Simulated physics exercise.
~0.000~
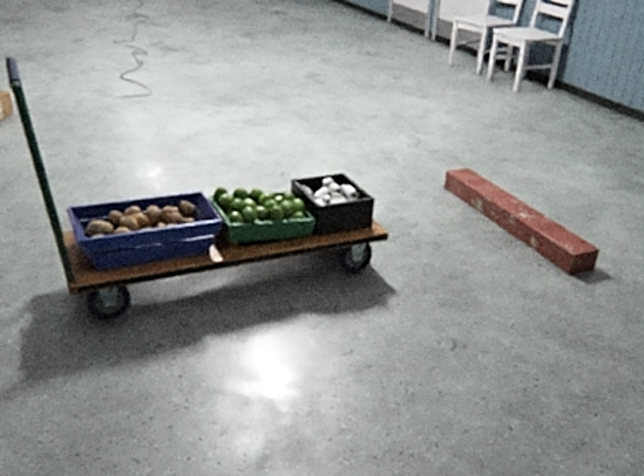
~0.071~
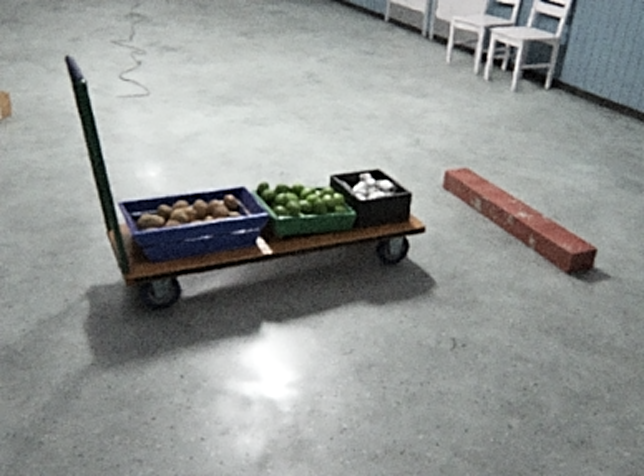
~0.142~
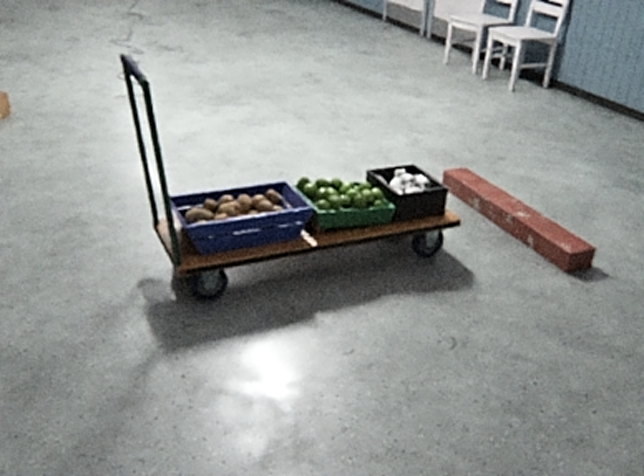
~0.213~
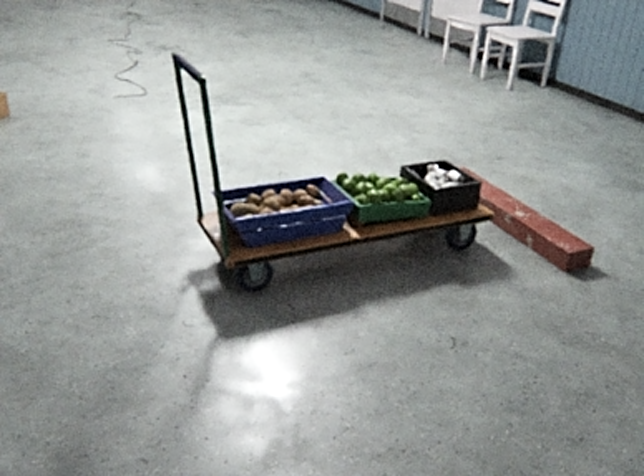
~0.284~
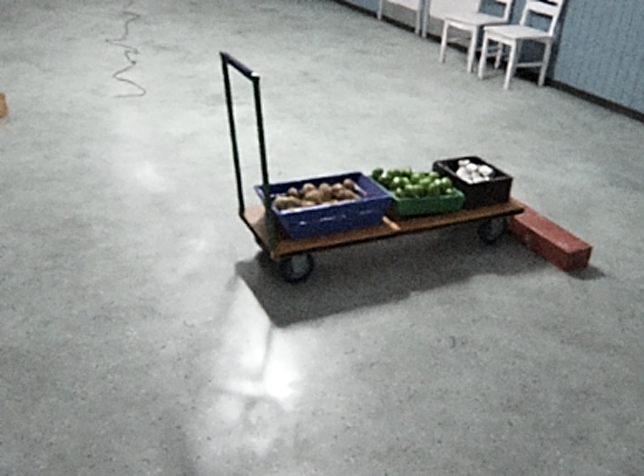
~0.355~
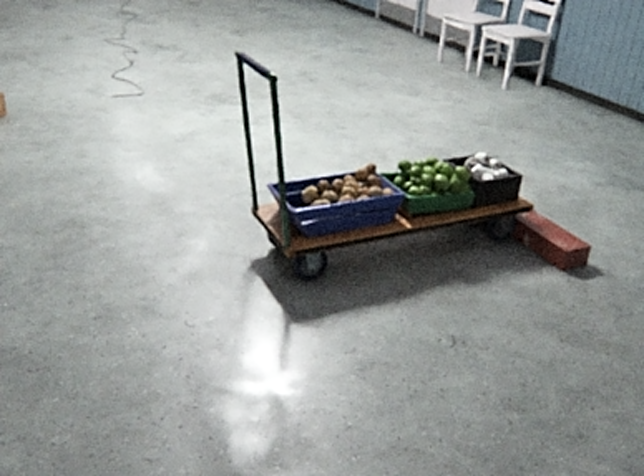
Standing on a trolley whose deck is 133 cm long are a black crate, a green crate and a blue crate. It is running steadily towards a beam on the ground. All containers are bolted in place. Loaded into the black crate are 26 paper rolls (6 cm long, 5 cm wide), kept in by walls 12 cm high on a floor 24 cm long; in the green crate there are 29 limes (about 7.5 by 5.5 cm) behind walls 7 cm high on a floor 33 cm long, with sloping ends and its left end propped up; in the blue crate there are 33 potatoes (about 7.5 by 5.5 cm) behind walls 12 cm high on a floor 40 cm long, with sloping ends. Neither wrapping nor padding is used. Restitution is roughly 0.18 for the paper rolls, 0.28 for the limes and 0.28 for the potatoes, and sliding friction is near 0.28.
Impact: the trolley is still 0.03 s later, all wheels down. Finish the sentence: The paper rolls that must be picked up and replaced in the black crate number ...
... less than a sixth of them.
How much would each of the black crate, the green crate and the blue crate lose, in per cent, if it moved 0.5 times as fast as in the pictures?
Then the black crate sheds 0 per cent, the green crate 0 per cent, and the blue crate 0 per cent.
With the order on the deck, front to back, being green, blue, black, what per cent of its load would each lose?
Black crate 0 %, green crate 40 %, blue crate 20 %.
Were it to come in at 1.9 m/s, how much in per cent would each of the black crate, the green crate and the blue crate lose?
In that case the black crate sheds 0 per cent of its load, the green crate 20 per cent, and the blue crate 10 per cent.
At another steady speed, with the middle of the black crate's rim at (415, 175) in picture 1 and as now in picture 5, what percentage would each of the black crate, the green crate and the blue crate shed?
Under that change it'd be black crate at 0, green crate at 0 and blue crate at 0 percent.
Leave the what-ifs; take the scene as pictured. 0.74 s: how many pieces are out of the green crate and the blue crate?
Estimate at that time - green crate 8, blue crate 8, give or take.
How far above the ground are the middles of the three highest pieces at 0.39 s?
I'd say near 42 cm.
After 0.39 s, the black crate has all 26, the green crate has all 29 and the blue crate has all 33.
After 0.51 s, the black crate has all 26, the green crate is down by 7 of 29 and the blue crate is down by 2 of 33.
After 0.74 s, the black crate is down by 2 of 26, the green crate is down by 8 of 29 and the blue crate is down by 7 of 33.
Final count (at 1.25 s), the black crate is down by 2 of 26, the green crate is down by 8 of 29 and the blue crate is down by 7 of 33. Asked share, 2 of 26, 8 per cent.
